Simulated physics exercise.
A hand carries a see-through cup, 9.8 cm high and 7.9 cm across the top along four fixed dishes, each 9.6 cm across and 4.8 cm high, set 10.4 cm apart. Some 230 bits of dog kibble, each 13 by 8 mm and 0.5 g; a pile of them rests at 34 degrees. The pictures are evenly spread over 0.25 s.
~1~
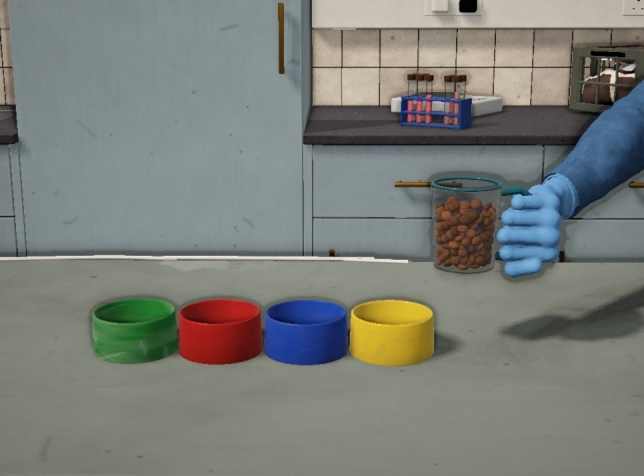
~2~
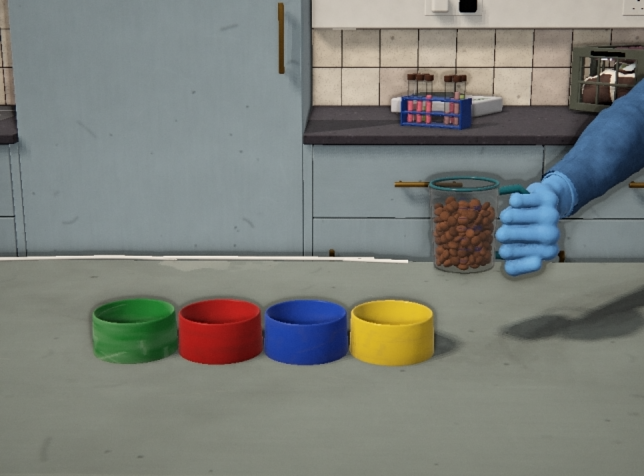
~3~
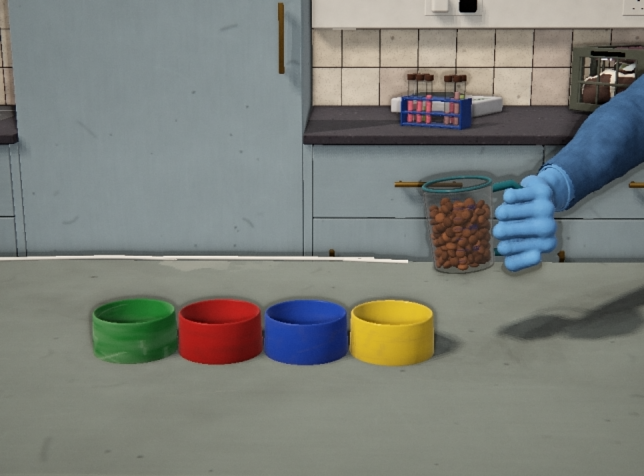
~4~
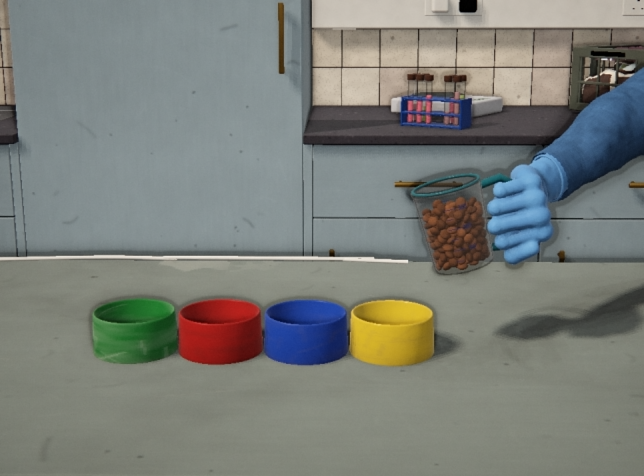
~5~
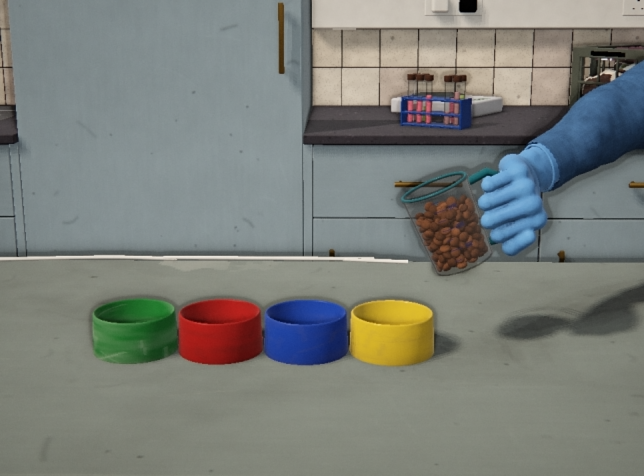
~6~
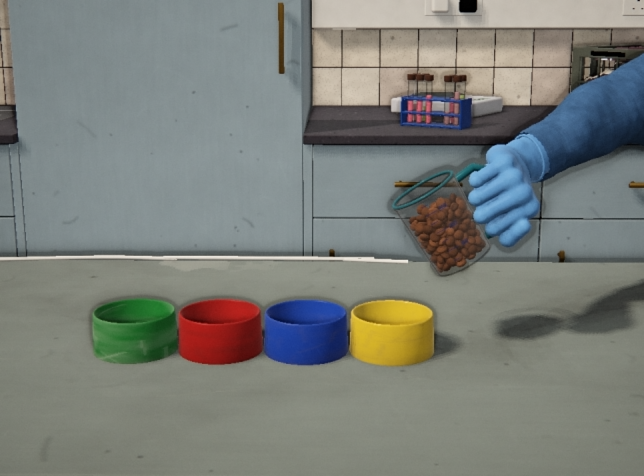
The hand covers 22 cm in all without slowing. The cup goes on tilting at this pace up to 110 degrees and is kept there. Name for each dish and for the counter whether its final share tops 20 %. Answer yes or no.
Red dish: Yes; blue dish: Yes; green dish: No; yellow dish: No; on the counter: No.
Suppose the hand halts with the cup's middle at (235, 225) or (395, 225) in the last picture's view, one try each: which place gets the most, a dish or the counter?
Most goes to: Blue; blue.
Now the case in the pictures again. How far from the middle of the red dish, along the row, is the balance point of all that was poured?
About 6 cm to its right.
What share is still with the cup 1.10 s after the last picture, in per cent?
Roughly 30 per cent.
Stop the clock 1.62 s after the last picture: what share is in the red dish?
Some 20 per cent.
Then, 0.66 s after the last picture, tilt 110 degrees; cup holds 70 %, blue 20 %.
Then, 1.10 s after the last picture, tilt 110 degrees; cup holds 30 %, blue 65 %.
Then, 1.62 s after the last picture, tilt 110 degrees; cup holds 10 %, red 20 %, blue 60 %.
In the end, red 30 %, blue 60 %, green 0 %, yellow 0 %, counter 5 %, cup 5 %.
